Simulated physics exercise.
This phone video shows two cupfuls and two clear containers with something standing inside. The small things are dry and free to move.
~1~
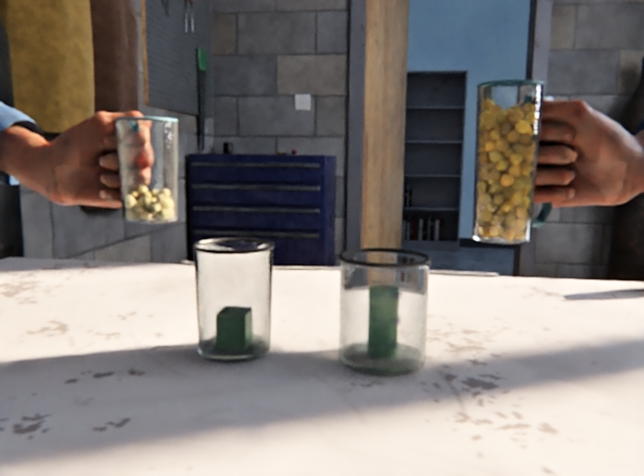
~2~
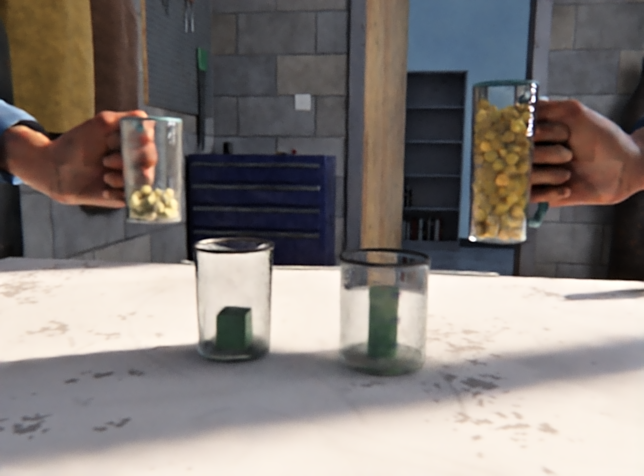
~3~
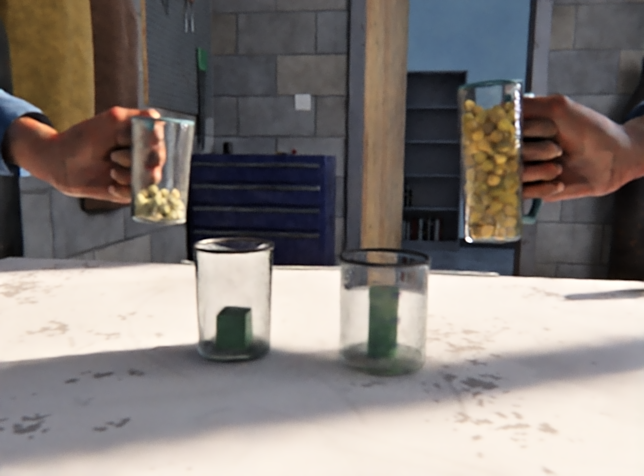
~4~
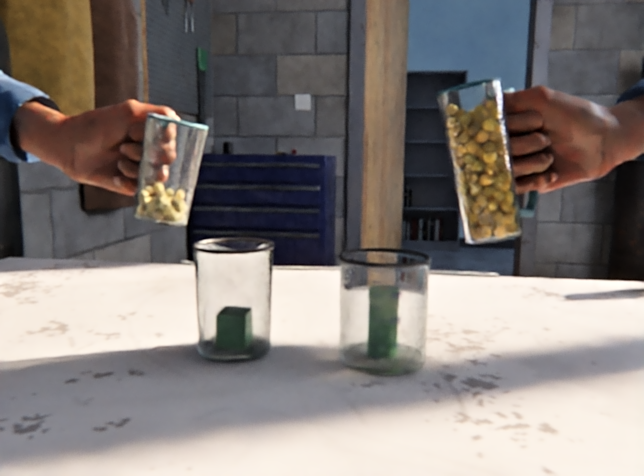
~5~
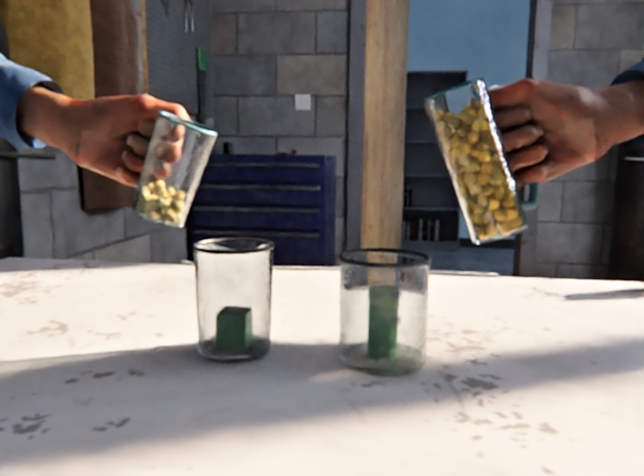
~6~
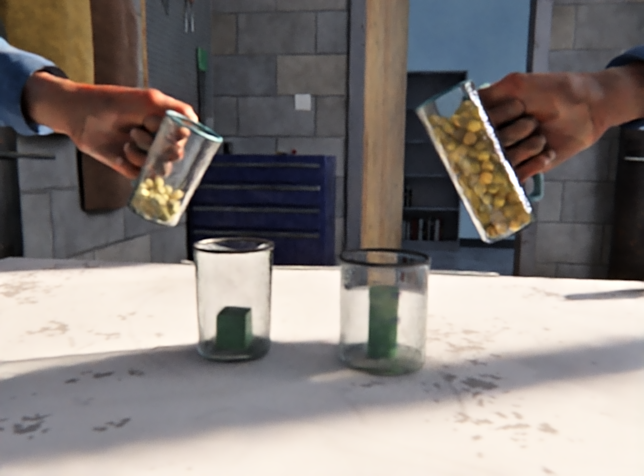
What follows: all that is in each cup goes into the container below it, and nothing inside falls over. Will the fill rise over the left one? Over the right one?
Left: Showing. Right: Showing.
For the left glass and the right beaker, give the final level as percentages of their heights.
Left 25, right 65, roughly.
Then, 0.68 s later than the last frame, left glass empty, all of its cupful still in the cup; right beaker empty, all of its cupful still in the cup.
Then, 1.28 s later than the last frame, left glass nearly empty, the larger part of its cupful still in the cup; right beaker nearly empty, the larger part of its cupful still in the cup.
Then, 1.79 s later than the last frame, left glass nearly empty, none of its cupful still in the cup; right beaker half full, none of its cupful still in the cup.
When it is over, left glass a quarter full (surface near (235, 321)), nothing beside it; right beaker two thirds full (surface near (384, 290)), nothing beside it; the left thing is still showing; the right thing is still showing.
